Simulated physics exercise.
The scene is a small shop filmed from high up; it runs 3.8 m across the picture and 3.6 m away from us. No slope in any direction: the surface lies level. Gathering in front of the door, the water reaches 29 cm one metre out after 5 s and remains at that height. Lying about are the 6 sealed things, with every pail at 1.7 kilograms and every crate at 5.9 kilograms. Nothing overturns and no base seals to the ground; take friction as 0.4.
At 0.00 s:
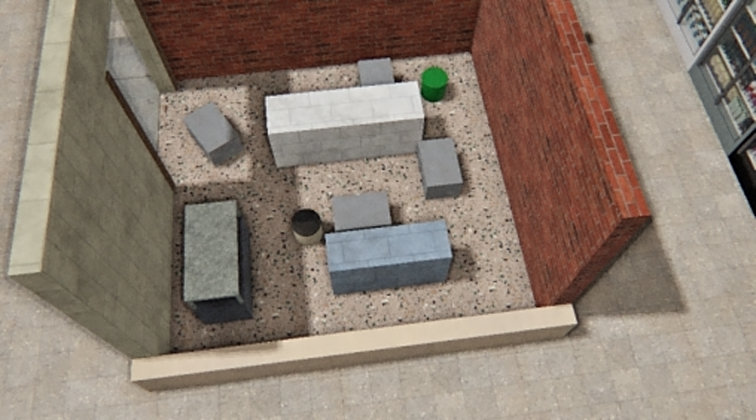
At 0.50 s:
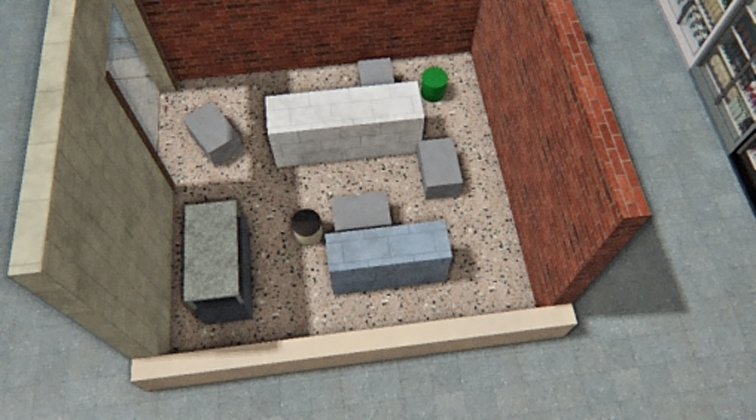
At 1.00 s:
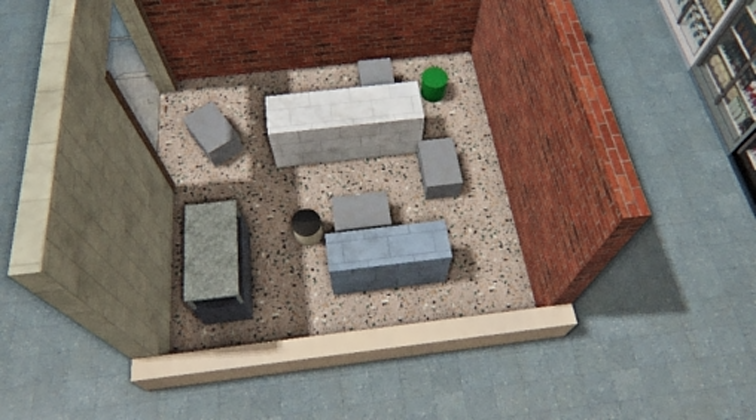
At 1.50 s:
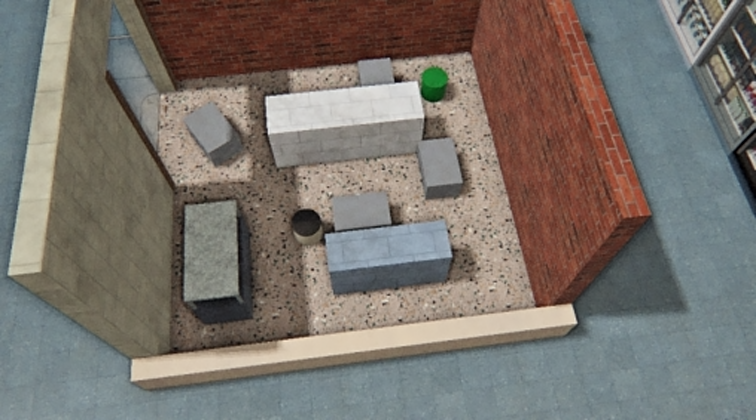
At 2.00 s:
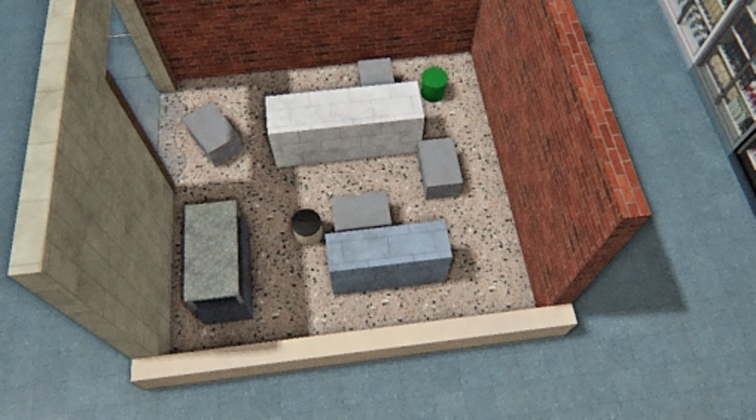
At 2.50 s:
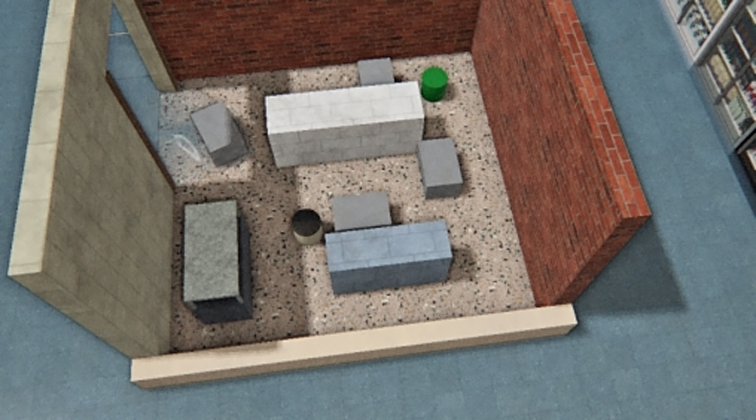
We see a small brick-walled shop from above, with blocks and a green pail standing still while the paving outside turns bluish; then clear water spreads through the doorway at left, and the nearest grey block shifts slightly.
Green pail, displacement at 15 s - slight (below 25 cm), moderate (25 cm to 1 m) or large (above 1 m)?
Large.
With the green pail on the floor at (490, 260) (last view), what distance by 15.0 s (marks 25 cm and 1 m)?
In that run it wanders far off.
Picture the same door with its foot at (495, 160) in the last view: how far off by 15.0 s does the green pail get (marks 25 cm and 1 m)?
As for the green pail, it inches along a bit.
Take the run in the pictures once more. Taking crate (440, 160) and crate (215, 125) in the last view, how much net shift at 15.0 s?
One is off by 200 cm, the other by 60 cm, in the order asked.
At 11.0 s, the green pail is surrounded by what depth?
I'd say around 23 cm.
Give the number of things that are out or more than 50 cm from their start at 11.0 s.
I count 6 of them.
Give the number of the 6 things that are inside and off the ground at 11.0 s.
By my count, 6.
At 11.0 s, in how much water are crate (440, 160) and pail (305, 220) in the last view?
Close to 22 and 12 centimetres.
After 3.5 s the green pail is near (435, 77), 0.0 m from its start, aground; 0 afloat.
After 6.8 s the green pail is near (484, 143), 1.1 m from its start, afloat; 6 afloat.
After 11.0 s the green pail is near (500, 296), 2.9 m from its start, afloat; 6 afloat.
After 15.0 s the green pail is near (520, 290), 2.9 m from its start, afloat; 6 afloat.
